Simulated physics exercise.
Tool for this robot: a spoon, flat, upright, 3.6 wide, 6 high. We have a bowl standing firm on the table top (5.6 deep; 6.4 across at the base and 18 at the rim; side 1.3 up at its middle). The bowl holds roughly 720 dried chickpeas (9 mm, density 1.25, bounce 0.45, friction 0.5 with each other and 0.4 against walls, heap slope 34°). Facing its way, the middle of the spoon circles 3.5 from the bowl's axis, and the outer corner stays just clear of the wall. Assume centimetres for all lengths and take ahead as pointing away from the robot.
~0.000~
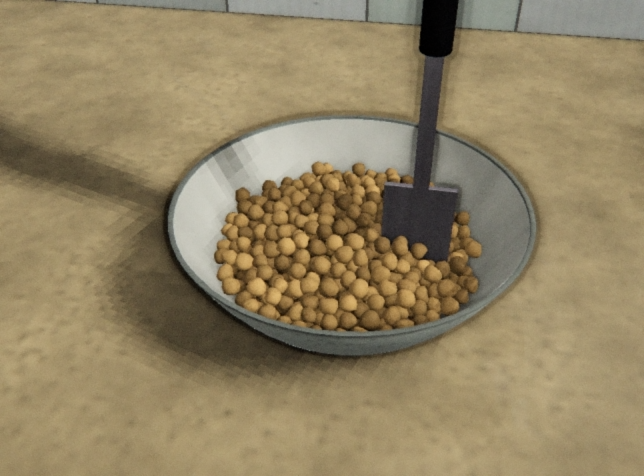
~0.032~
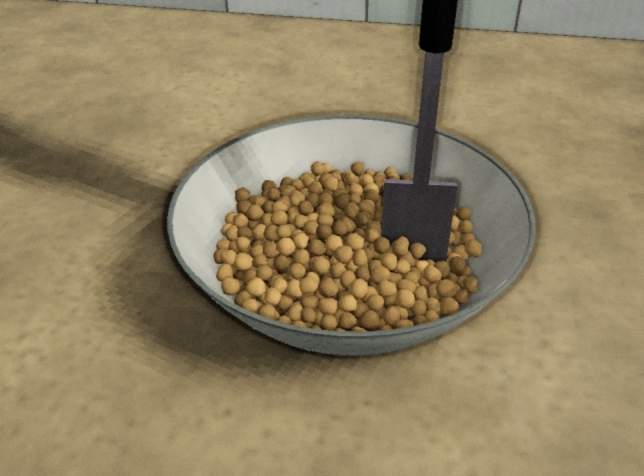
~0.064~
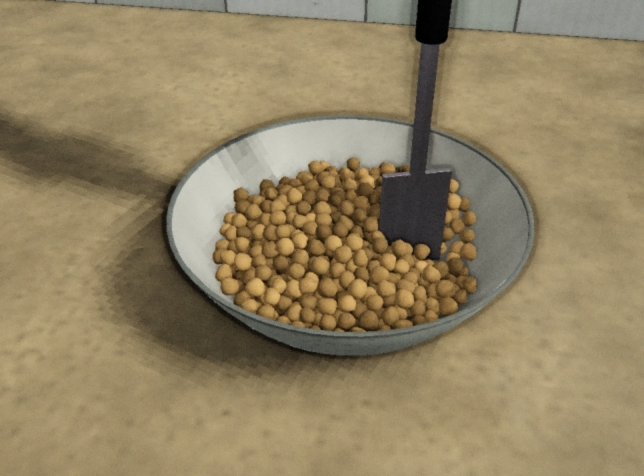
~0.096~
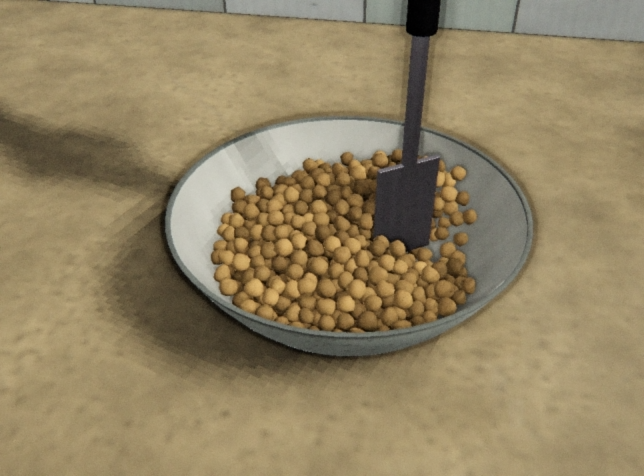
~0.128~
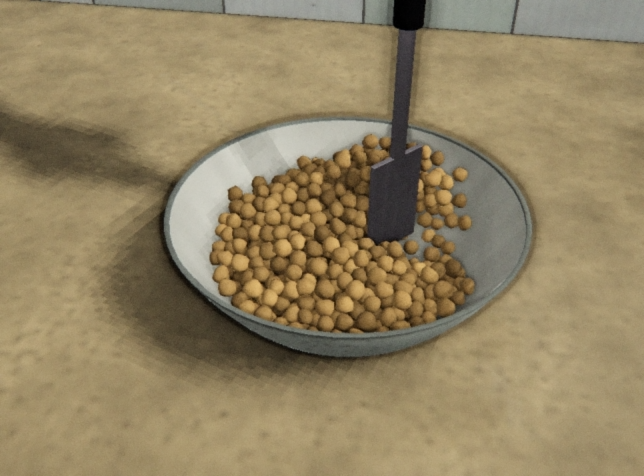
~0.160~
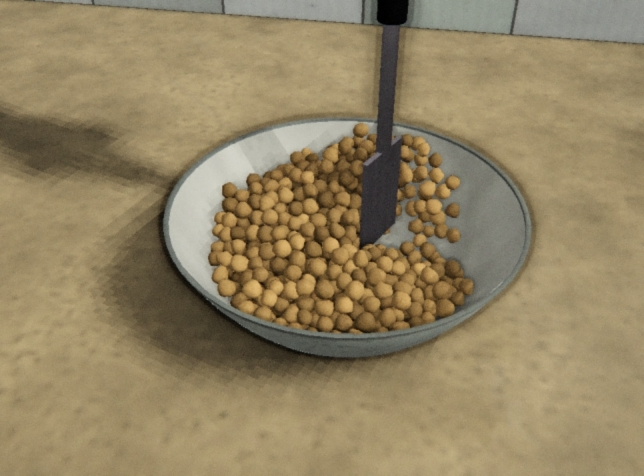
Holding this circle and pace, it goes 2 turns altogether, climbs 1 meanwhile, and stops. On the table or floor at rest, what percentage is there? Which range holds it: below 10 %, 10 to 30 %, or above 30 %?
The range below 10 %.
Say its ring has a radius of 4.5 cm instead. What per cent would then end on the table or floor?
In that case some 15 per cent.
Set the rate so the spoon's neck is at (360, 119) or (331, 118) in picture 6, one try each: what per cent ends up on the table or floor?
It comes to roughly 10 per cent and then 20 per cent.
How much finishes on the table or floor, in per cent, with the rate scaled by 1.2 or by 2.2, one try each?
10 % and 35 %.
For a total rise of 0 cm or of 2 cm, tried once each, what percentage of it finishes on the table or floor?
About 5 per cent on the first try and 5 per cent on the second.
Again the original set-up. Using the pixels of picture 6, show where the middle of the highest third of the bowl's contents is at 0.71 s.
Centre of upper third: Approx. (430, 254) px.
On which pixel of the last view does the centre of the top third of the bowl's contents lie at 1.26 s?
The centre is roughly (289, 270).
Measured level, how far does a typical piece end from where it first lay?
Distance: Close to 6 cm.
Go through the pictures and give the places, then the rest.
Spoon neck at (424, 161), 0° round; upper third of the load around (345, 232), from x 225 to 475, top at y 170; 719 in the bowl, in the first frame.
Spoon neck at (424, 156), 6° round; upper third of the load around (347, 227), from x 225 to 475, top at y 170, in the second frame.
Spoon neck at (420, 147), 21° round; upper third of the load around (349, 218), from x 220 to 470, top at y 165, in the third frame.
Spoon neck at (412, 138), 36° round; upper third of the load around (344, 208), from x 220 to 470, top at y 155, in the fourth frame.
Spoon neck at (399, 131), 51° round; upper third of the load around (342, 200), from x 220 to 465, top at y 140, in the fifth frame.
Spoon neck at (385, 125), 66° round; upper third of the load around (331, 194), from x 215 to 465, top at y 130; 719 in the bowl, in the sixth frame.
By 0.71 s, 324° round, highest piece 8 above the table; 696 in the bowl, 21 on the table or floor, 2 in flight or on the tool.
By 1.26 s, 222° round, highest piece 6 above the table; 694 in the bowl, 25 on the table or floor.
By 1.74 s, 0° round, highest piece 6 above the table; 692 in the bowl, 27 on the table or floor.
By 2.44 s, 0° round, highest piece 6 above the table; 692 in the bowl, 27 on the table or floor.
Final count, 692 in the bowl, 27 on the table or floor. That is 4 % on the table or floor.
